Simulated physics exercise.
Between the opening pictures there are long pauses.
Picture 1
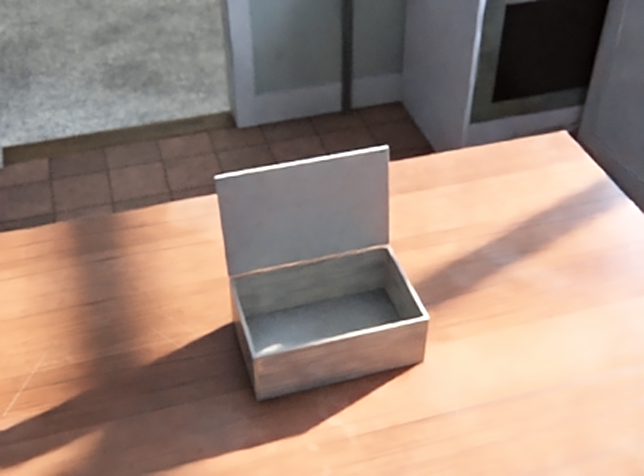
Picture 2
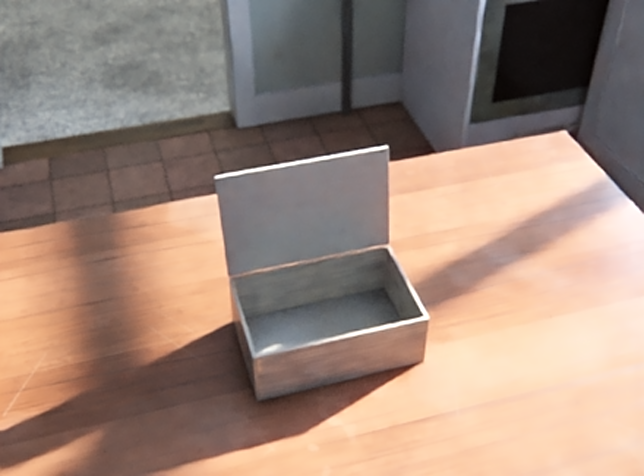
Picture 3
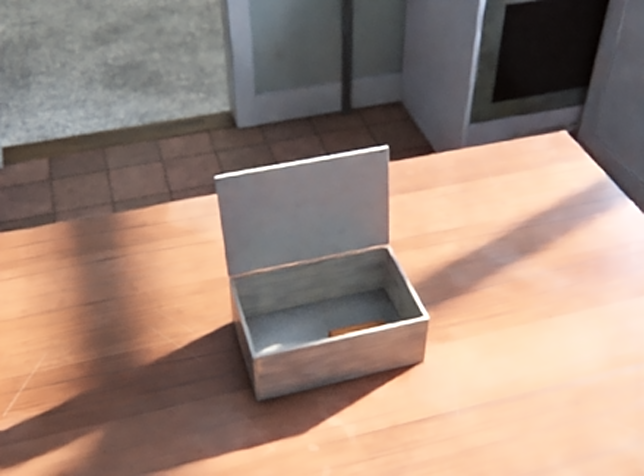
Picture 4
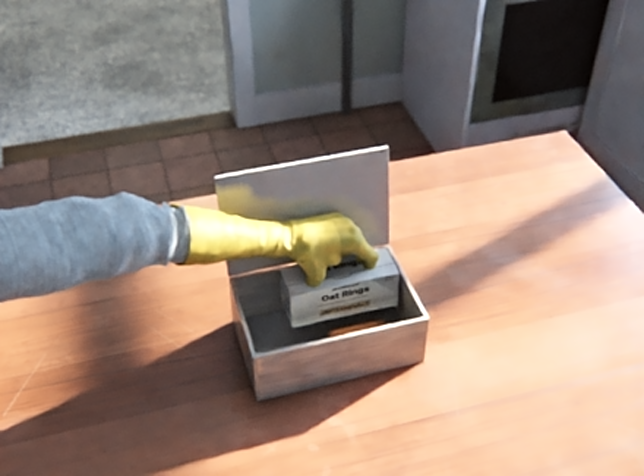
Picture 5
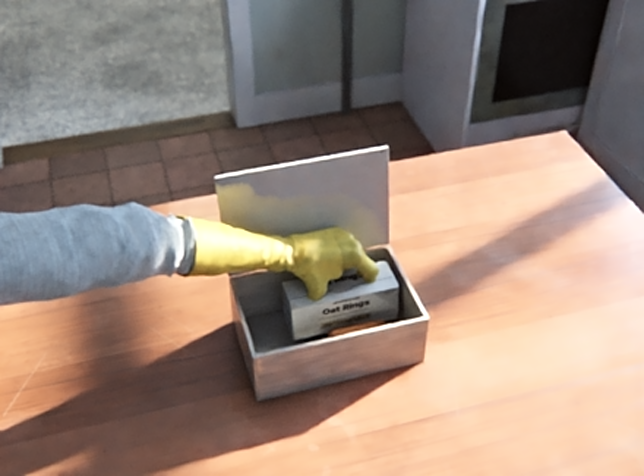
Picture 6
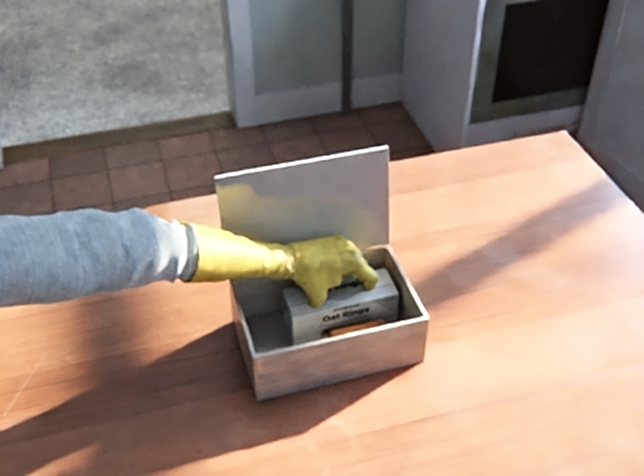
We see an open, empty grey box on a wooden table, then a small orange-brown item lying inside it. A yellow-gloved hand reaches in from the left and lowers a pale carton into the box, still gripping it.
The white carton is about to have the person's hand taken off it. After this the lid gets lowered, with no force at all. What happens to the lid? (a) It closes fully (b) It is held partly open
It closes fully (a).
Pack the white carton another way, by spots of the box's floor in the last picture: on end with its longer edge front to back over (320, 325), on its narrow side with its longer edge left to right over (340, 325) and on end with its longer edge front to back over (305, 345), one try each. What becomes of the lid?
In order: Lid stays open, lid shuts, lid stays open.
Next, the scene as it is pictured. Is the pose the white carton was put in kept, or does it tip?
In the end, the white carton keeps its orientation.
Then, 1.10 s on from there, lid starting down.
Then, 1.60 s on from there, lid 57° above the rim.
Then, 1.80 s on from there, lid 39° above the rim.
Then, 2.10 s on from there, lid 6° above the rim.
In the end, lid shut; both unmoved. At the end, from the last picture's camera, white carton near (340, 308).
